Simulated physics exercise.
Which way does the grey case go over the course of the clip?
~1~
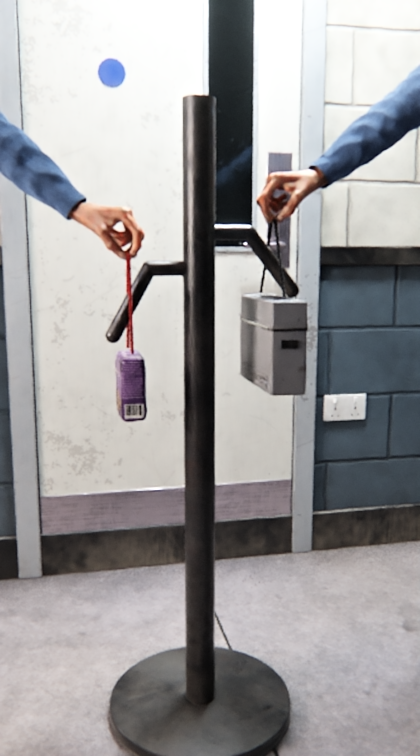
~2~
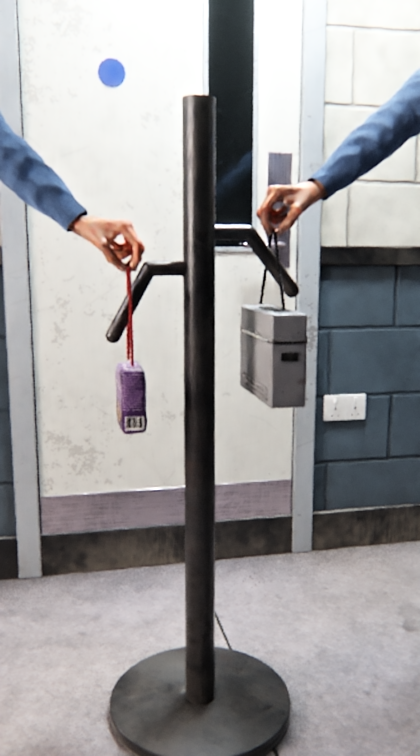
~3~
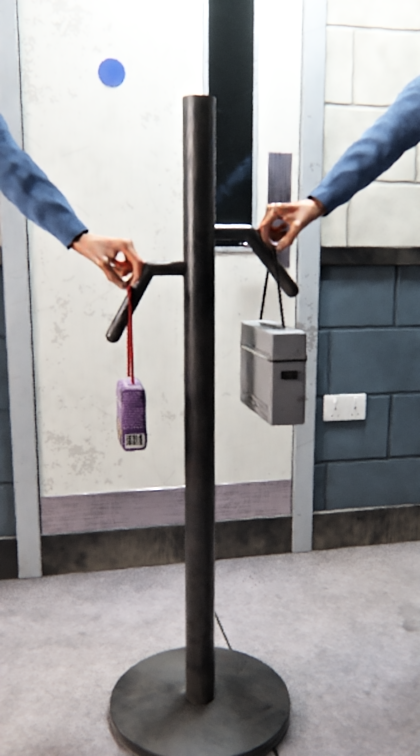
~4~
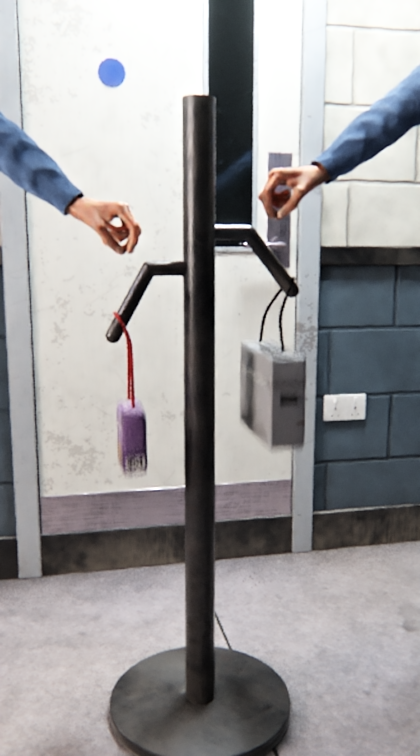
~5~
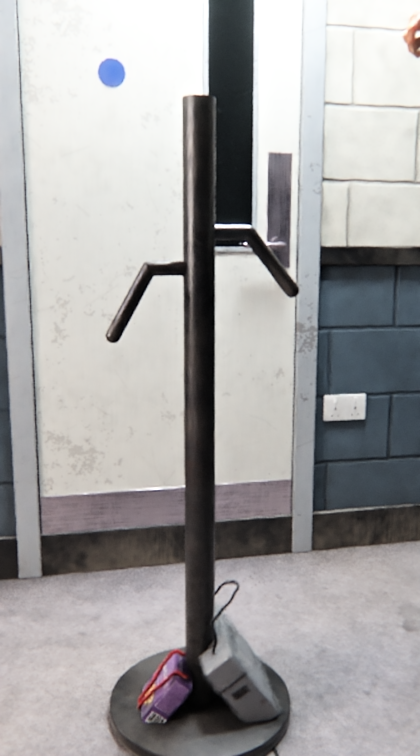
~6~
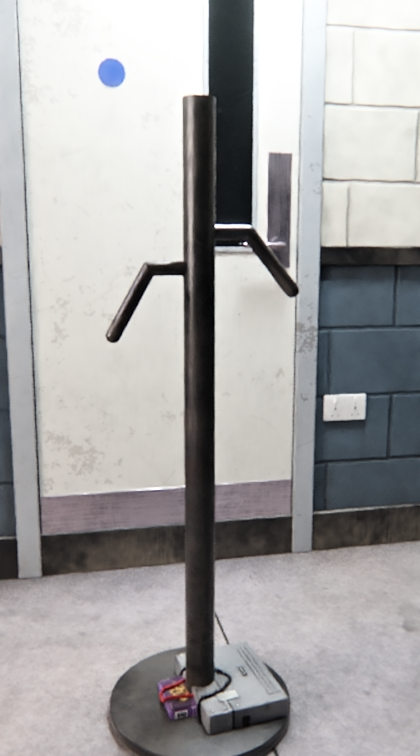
The grey case moves down, ending on its side at the foot of the stand.
By a pale door, hands release a purple pouch and grey case, and both fall.
